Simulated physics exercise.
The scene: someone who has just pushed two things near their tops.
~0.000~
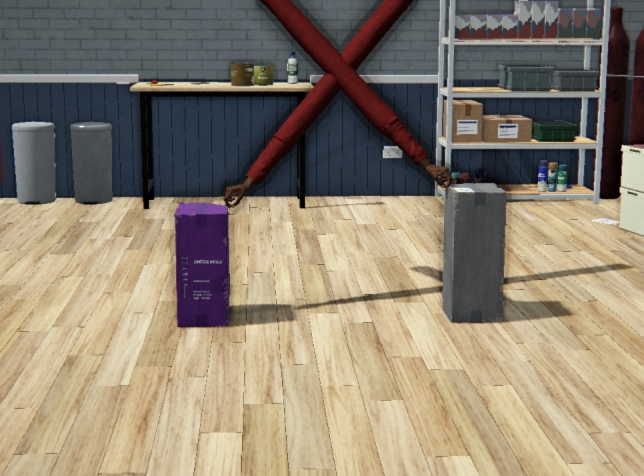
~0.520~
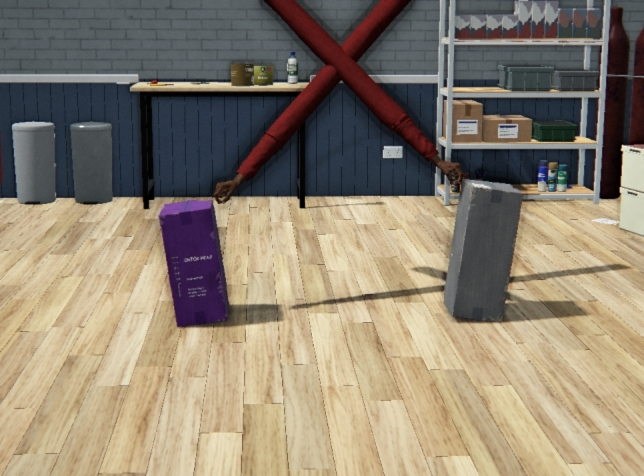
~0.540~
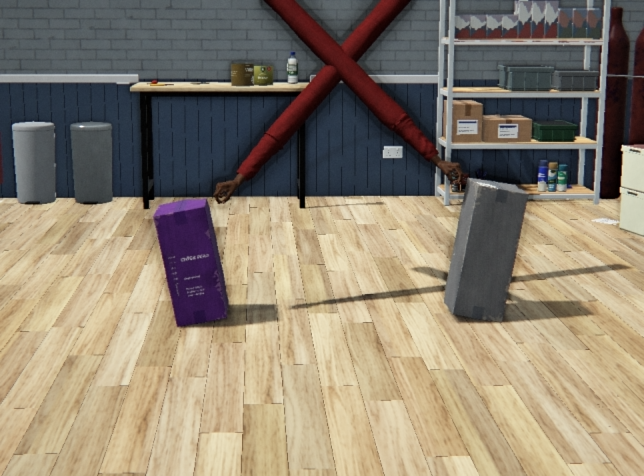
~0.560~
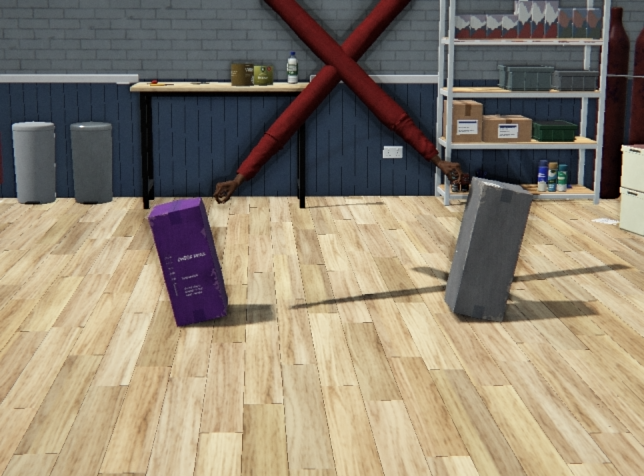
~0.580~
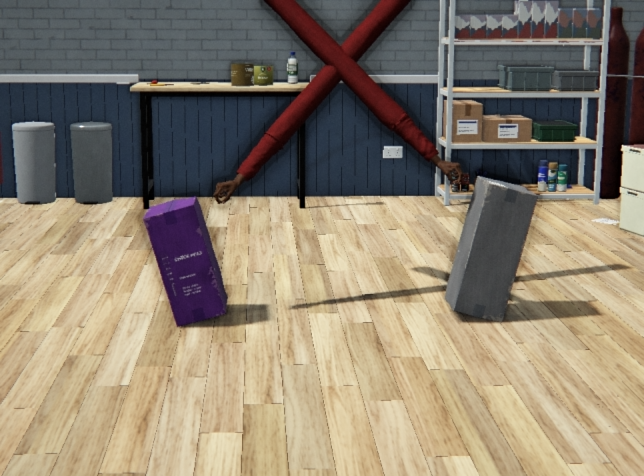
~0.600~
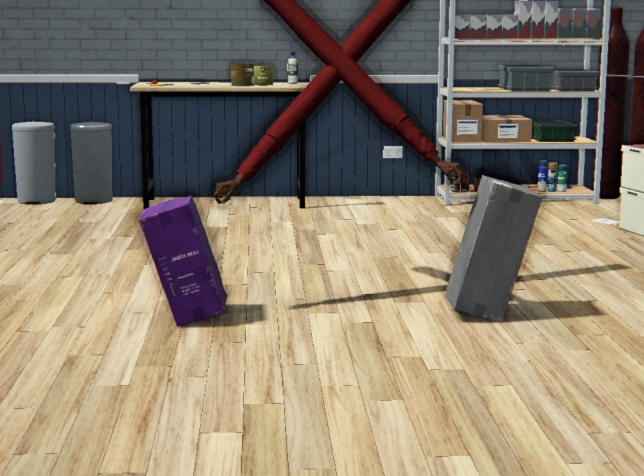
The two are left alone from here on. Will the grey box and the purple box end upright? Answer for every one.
Observed: Grey box ends up tipped over, purple box ends up tipped over.
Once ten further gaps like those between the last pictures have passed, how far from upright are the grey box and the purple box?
The two tilts would be 35° and 40°, in that order.
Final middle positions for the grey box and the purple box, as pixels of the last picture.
(562, 290) and (120, 295), in that order.
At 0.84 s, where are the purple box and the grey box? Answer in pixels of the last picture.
The purple box will be at about (154, 263) and the grey box at about (520, 251).
After 0.84 s, grey box 40° off upright near (520, 251); purple box 46° off upright near (154, 263).
In the end (1.6 s), the grey box falls over, near (562, 290); the purple box falls over, near (120, 295).
